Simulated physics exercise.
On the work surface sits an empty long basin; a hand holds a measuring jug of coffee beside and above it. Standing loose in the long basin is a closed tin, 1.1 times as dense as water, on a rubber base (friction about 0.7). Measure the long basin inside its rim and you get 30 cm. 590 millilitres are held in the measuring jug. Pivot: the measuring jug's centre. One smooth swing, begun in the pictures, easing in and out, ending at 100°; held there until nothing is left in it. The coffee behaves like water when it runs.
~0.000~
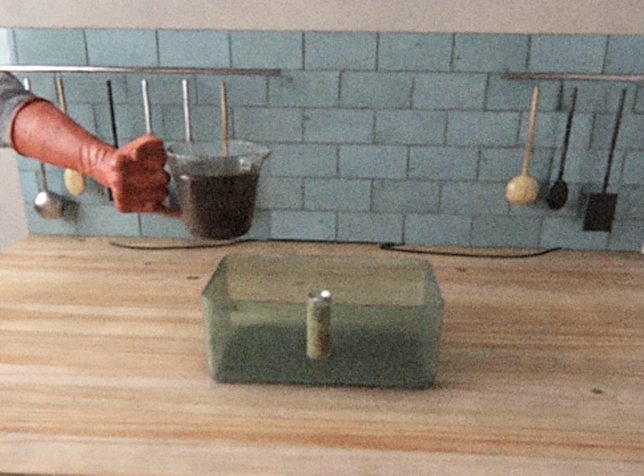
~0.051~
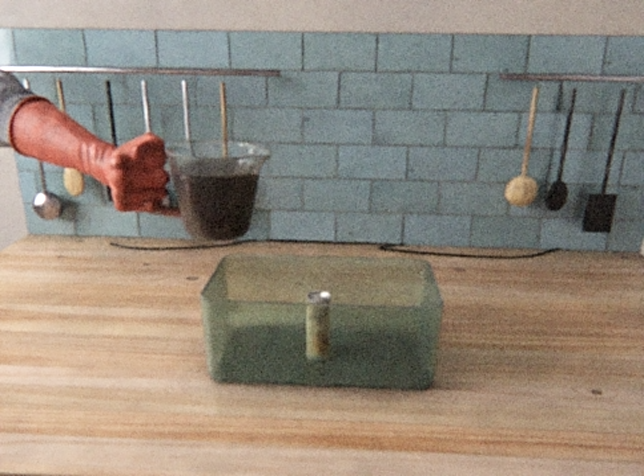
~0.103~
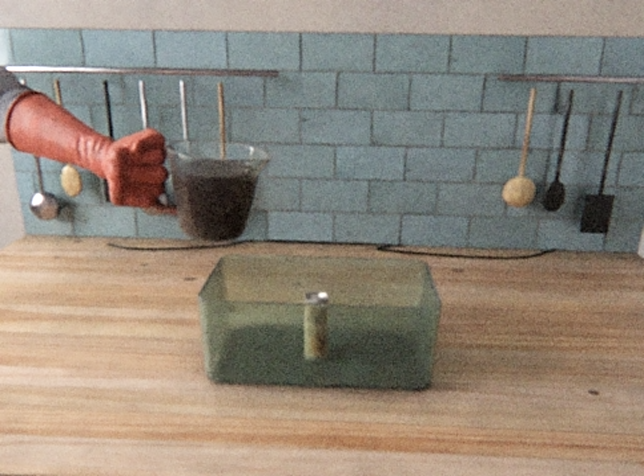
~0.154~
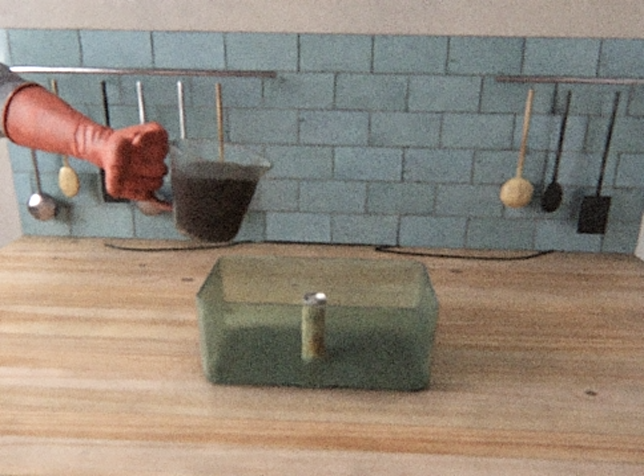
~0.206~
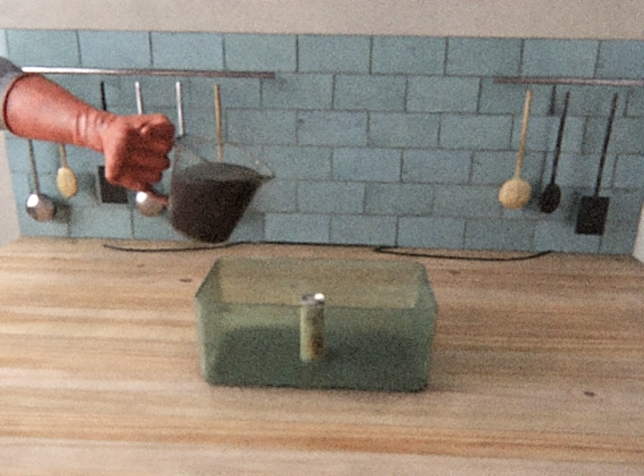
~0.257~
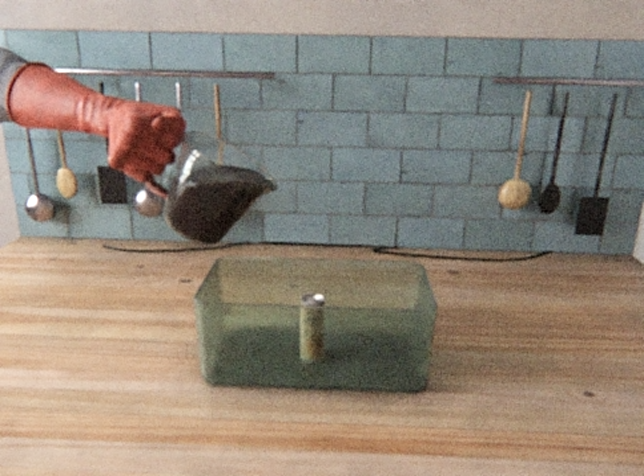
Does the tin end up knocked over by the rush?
Yes - it keels over.
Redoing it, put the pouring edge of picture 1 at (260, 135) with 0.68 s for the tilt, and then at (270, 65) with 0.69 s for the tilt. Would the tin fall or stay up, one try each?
Try 1: Tipped over; try 2: Still standing.
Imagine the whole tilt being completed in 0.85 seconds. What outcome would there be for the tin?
Tips over.
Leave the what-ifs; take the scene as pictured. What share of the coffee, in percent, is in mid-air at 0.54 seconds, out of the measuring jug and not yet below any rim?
About 26 per cent.
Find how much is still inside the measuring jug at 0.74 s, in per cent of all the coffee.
I reckon near 10 per cent still sits there.
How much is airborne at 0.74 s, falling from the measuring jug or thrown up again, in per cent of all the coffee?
I'd put it at about 10 per cent of the liquid.
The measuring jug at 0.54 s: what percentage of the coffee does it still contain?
Roughly 54 %.
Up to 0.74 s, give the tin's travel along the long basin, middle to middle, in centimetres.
Close to 2 cm.
After 0.54 s the tilt is 88° and 53 per cent is still to pour; the tin stands where it began.
After 0.74 s the tilt is 100° and 10 per cent is still to pour; the tin stands 2 cm from where it began.
After 0.96 s the tilt is 100° and 1 per cent is still to pour; the tin leans 50°.
After 1.19 s the tilt is 100° and 0 per cent is still to pour; the tin lies on its side.
In the end the tin lies on its side.
